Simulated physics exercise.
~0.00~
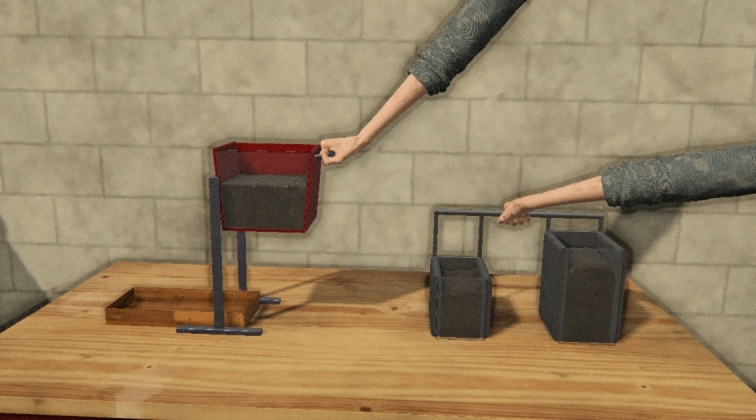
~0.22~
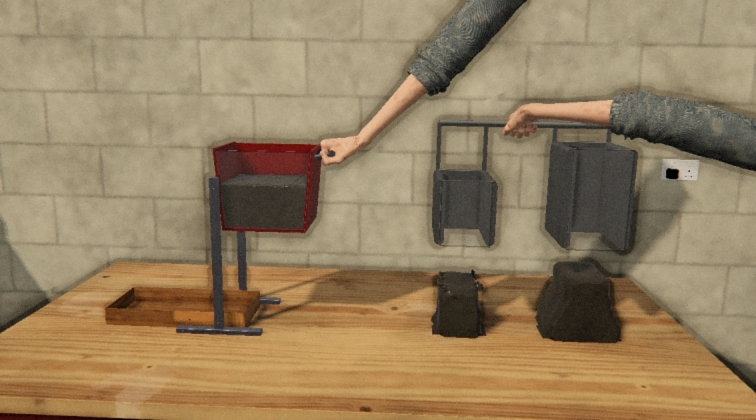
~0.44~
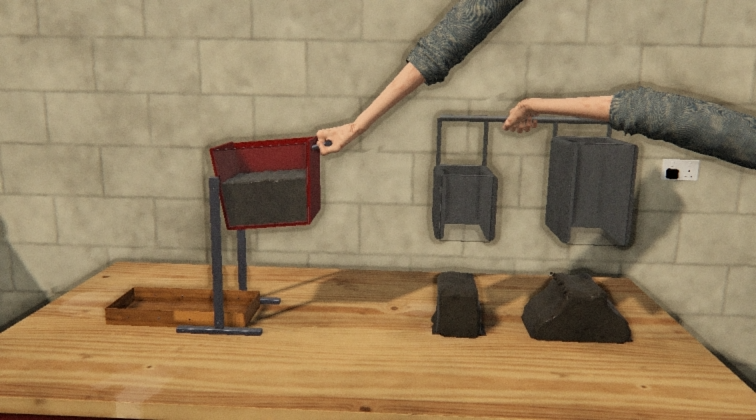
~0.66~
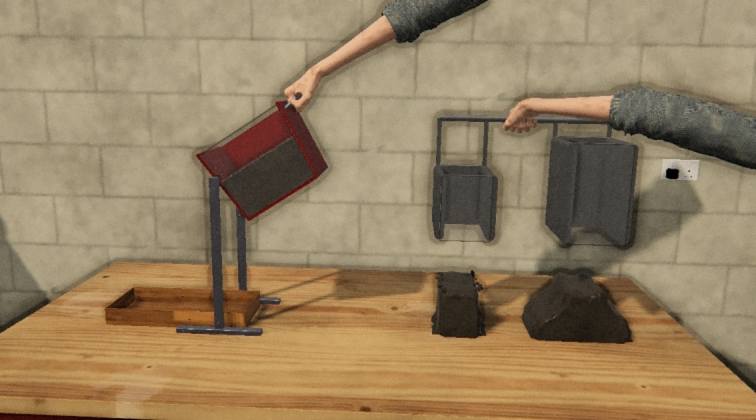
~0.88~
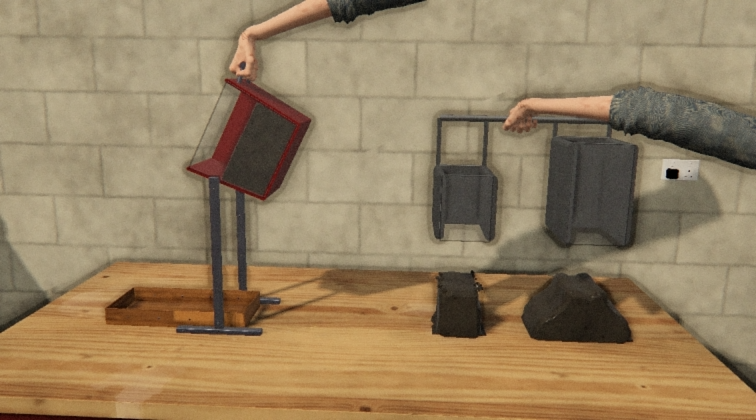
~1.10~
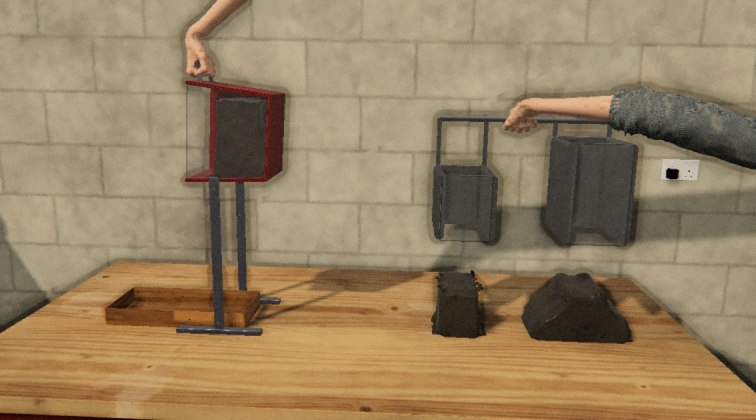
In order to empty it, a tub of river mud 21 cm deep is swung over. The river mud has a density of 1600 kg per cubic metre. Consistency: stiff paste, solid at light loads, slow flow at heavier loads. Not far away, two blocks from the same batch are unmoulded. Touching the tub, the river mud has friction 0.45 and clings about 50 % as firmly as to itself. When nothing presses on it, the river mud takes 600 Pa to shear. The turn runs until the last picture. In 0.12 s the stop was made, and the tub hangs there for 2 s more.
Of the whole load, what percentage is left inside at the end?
Close to 70 % is left inside.
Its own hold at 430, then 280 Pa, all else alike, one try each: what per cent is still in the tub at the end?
The answers, in order, are 55 % and 45 %.
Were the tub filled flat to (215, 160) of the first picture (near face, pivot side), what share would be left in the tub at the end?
It would come to roughly 45 percent.
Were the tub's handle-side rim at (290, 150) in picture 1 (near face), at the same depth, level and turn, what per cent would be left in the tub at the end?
Then near 100 % stays in the tub.
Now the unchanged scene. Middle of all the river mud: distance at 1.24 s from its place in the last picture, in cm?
Something like 5 cm, I'd say.
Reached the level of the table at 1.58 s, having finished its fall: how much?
By then close to 0 % is down.
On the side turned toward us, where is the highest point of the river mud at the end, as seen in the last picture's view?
I'd point to somewhere around (247, 143).
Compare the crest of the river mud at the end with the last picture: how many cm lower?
The top ends up some 11 cm below its level in the last picture.
After 1.24 s, the tub is at 87 degrees and holds 100 %.
After 1.41 s, the tub is at 87 degrees and holds 86 %.
After 1.58 s, the tub is at 87 degrees and holds 72 %.
After 1.75 s, the tub is at 87 degrees and holds 70 %.
After 3.10 s, at the end, the tub is at 87 degrees and holds 70 %.
